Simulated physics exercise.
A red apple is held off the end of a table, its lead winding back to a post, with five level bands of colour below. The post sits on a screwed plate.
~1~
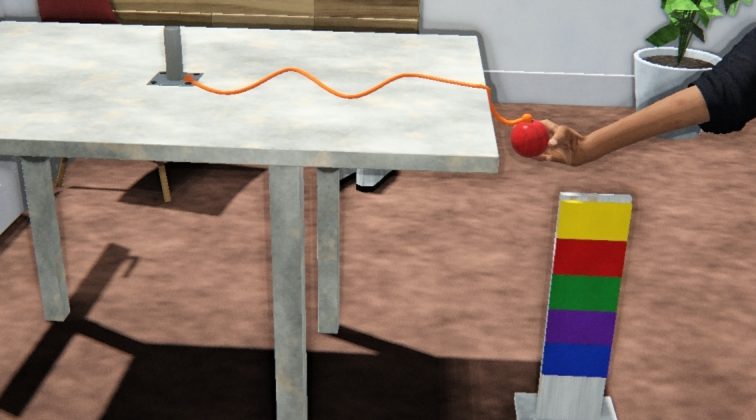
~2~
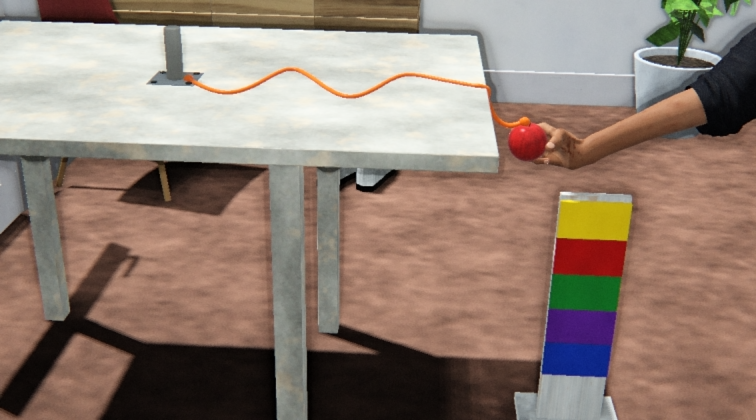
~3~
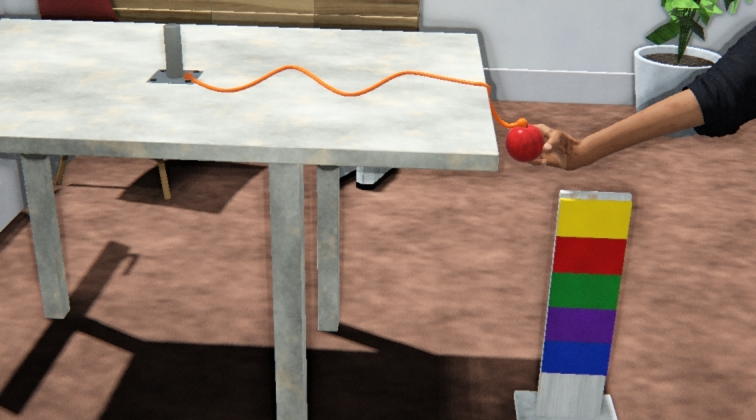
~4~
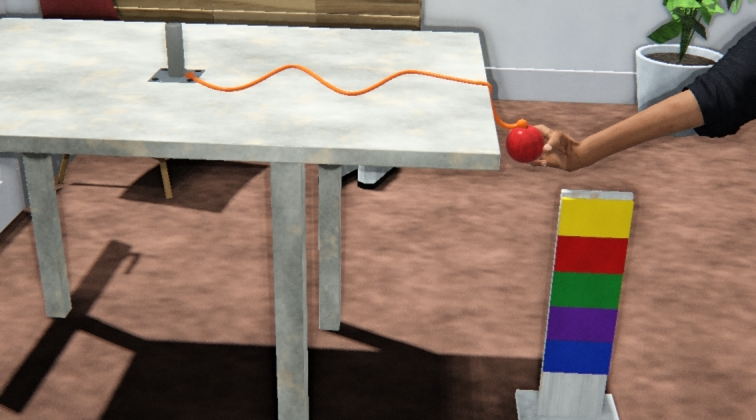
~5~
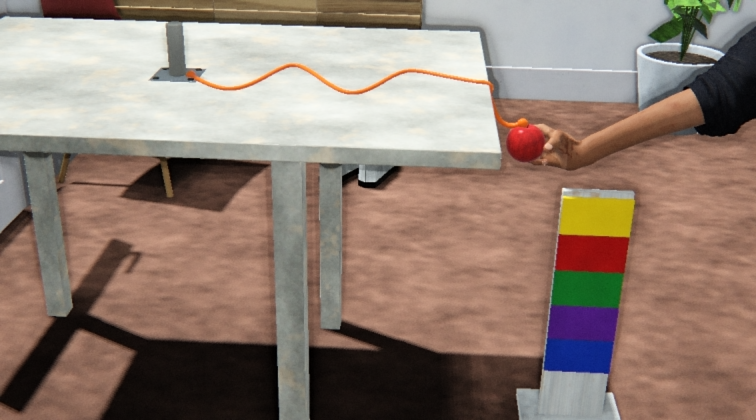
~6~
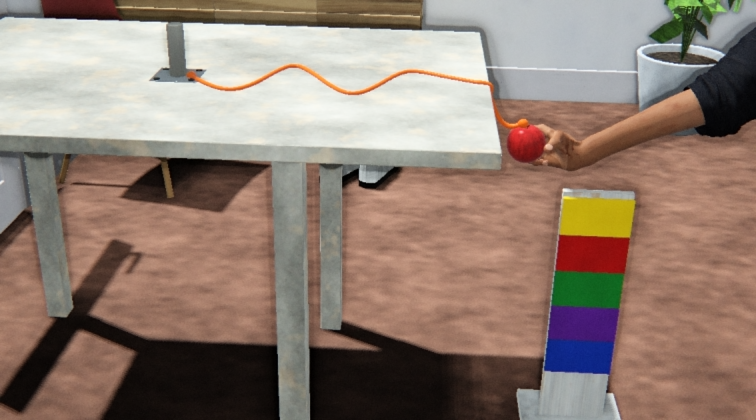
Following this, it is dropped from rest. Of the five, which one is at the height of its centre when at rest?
At rest, its centre is at the height of purple.
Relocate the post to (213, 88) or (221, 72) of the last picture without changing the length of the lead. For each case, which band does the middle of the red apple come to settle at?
Going case by case, it's blue and then blue.
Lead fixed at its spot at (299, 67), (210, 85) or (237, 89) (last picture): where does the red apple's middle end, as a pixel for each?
Taking them in turn, I'd expect around (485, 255), (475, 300) and finally (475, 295).
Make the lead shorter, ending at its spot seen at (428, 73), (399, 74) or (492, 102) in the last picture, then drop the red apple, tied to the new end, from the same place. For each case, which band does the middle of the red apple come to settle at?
Yellow; higher than all five; green.
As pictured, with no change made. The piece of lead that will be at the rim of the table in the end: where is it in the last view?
The point sits close to (363, 92).
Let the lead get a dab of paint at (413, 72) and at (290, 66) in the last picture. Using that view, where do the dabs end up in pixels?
Around (486, 173); the other one around (358, 80).
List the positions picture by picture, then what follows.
In the first frame, red apple (530, 139); yellow (594, 222); red (590, 259); green (585, 294); purple (581, 328); blue (577, 361).
In the second frame, red apple (527, 142); lead through (213, 91) (276, 74) (323, 85) (381, 85) (451, 82).
In the third frame, red apple (525, 143).
In the fourth frame, red apple (525, 144); lead through (214, 88) (277, 71) (324, 83) (382, 83) (452, 79).
In the fifth frame, red apple (526, 143).
In the sixth frame, red apple (526, 144); lead through (215, 87) (279, 71) (325, 82) (383, 82) (453, 79).
Soon after, apple near (461, 308); level with purple.
After that, apple near (487, 316); level with purple.
In the end, apple near (469, 314); level with purple. Its middle rests at the purple band.
